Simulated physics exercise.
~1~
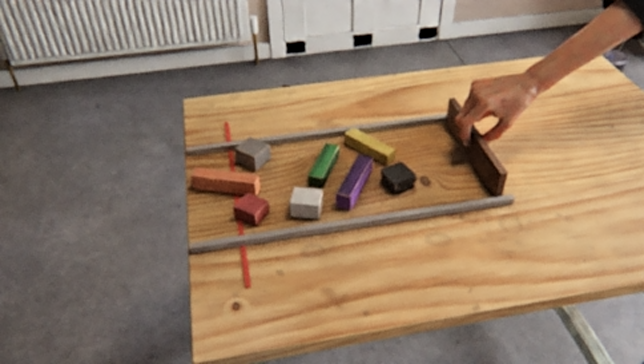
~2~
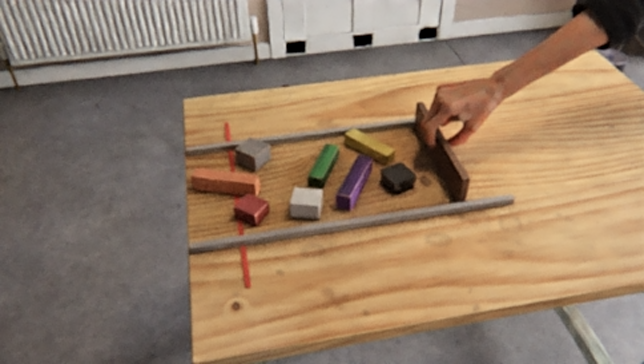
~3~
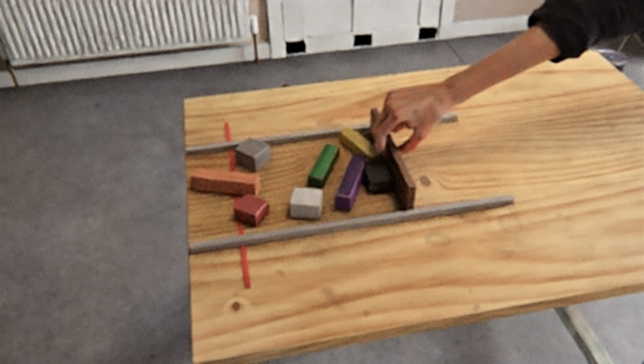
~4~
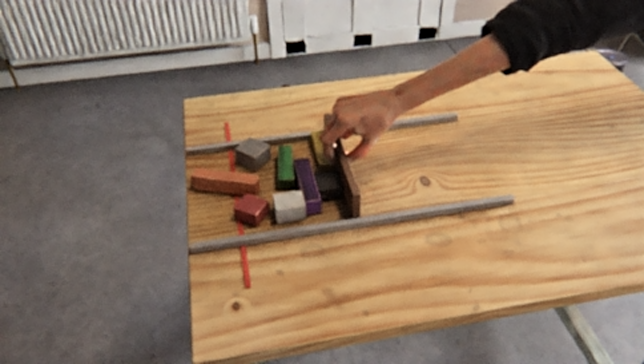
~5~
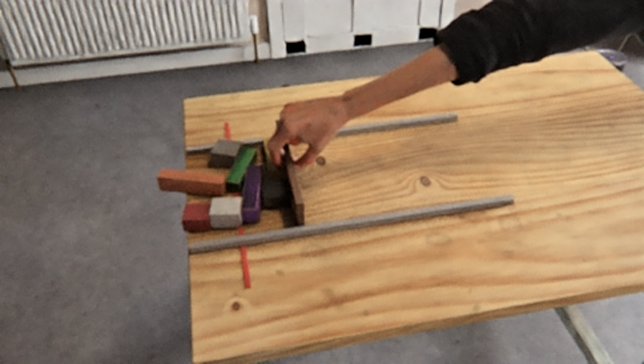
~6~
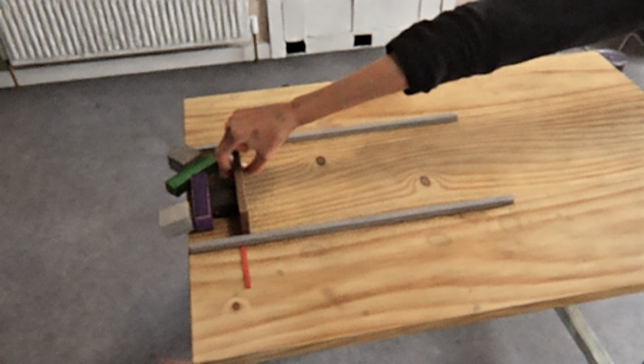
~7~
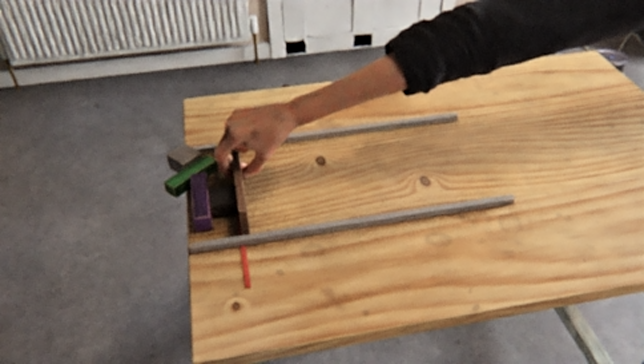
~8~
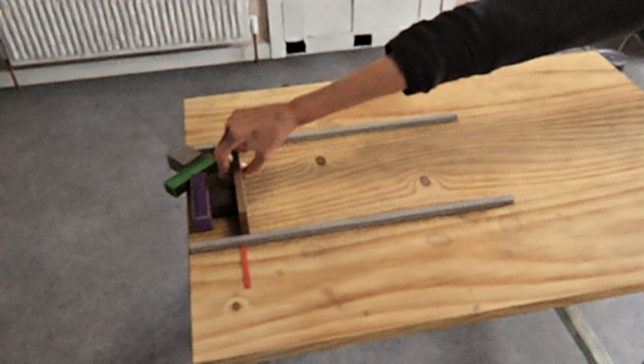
On a wooden table, a hand sliding a board left to the red tape, pushing bunched blocks, some falling off the end.
